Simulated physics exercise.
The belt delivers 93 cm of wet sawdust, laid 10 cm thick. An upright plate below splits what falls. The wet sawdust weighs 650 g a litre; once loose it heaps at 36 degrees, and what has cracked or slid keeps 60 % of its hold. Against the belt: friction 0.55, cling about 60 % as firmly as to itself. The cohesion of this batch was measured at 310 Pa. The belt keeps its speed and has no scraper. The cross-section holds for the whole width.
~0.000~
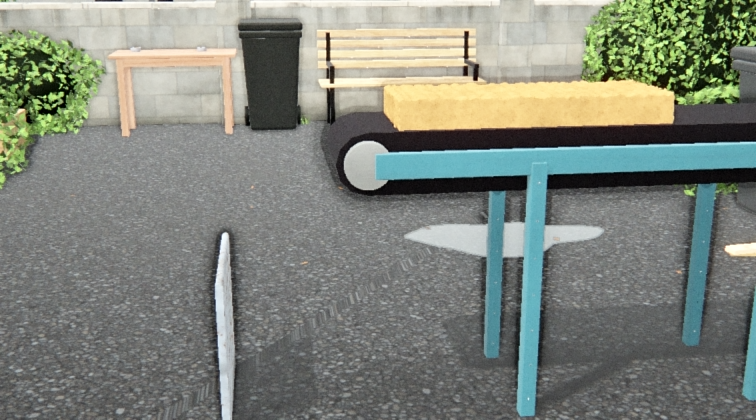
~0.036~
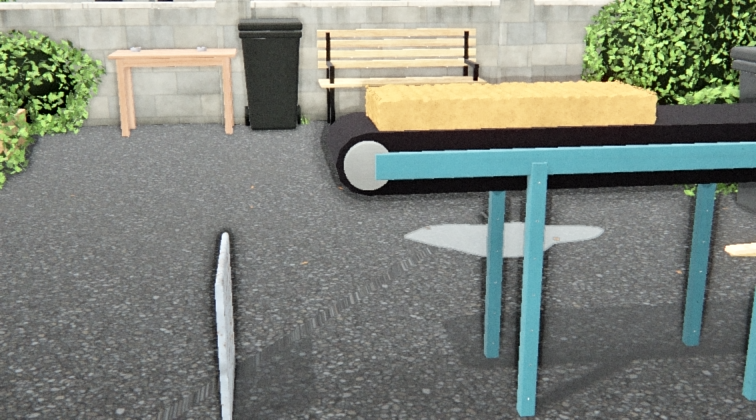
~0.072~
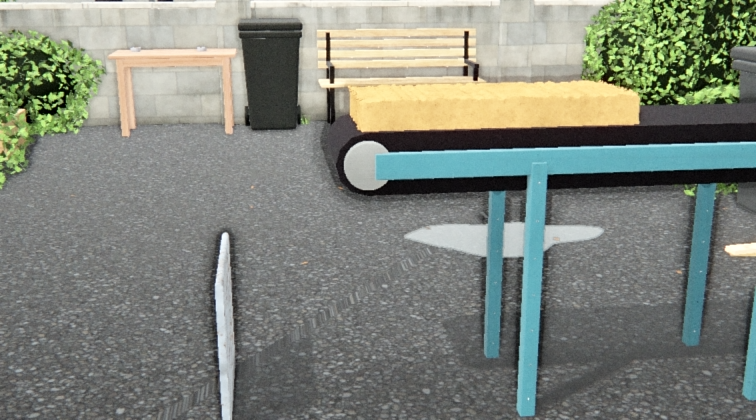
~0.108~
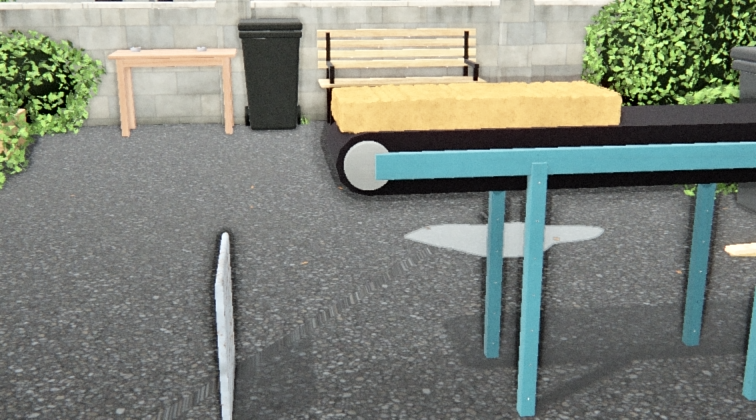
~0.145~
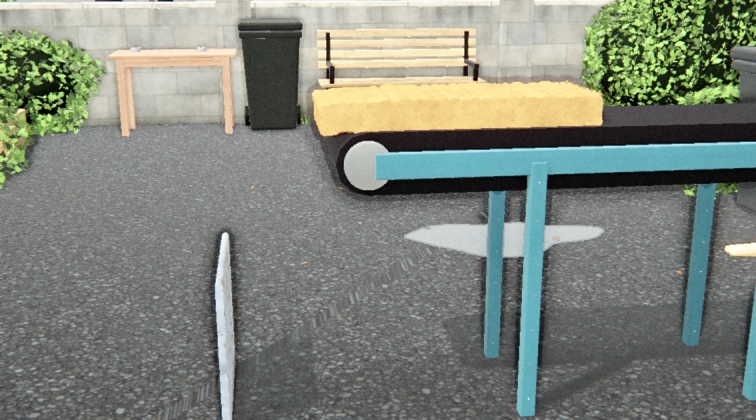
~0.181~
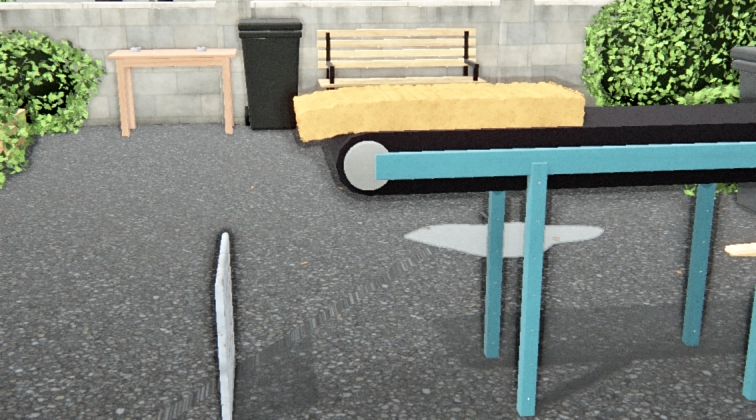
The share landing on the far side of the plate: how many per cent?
The share landing on the far side of the plate is near 100 %.
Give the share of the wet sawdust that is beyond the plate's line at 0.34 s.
Some 0 per cent.
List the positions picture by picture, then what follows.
The first frame shows front end of the wet sawdust at (400, 129).
The second frame shows front end of the wet sawdust at (380, 112).
The third frame shows front end of the wet sawdust at (361, 113), 2 % of it past the top of the roller, in one piece.
The fourth frame shows front end of the wet sawdust at (341, 103), 9 % of it past the top of the roller, in one piece.
The fifth frame shows front end of the wet sawdust at (320, 113), 16 % of it past the top of the roller, in one piece.
The sixth frame shows front end of the wet sawdust at (299, 120), 23 % of it past the top of the roller, in one piece.
By 0.34 s, 0 % is beyond the plate's line.
By 0.53 s, 34 % is beyond the plate's line.
By 0.72 s, 72 % is beyond the plate's line.
By 0.91 s, 100 % is beyond the plate's line.
By 2.03 s, at the end, 100 % is beyond the plate's line.
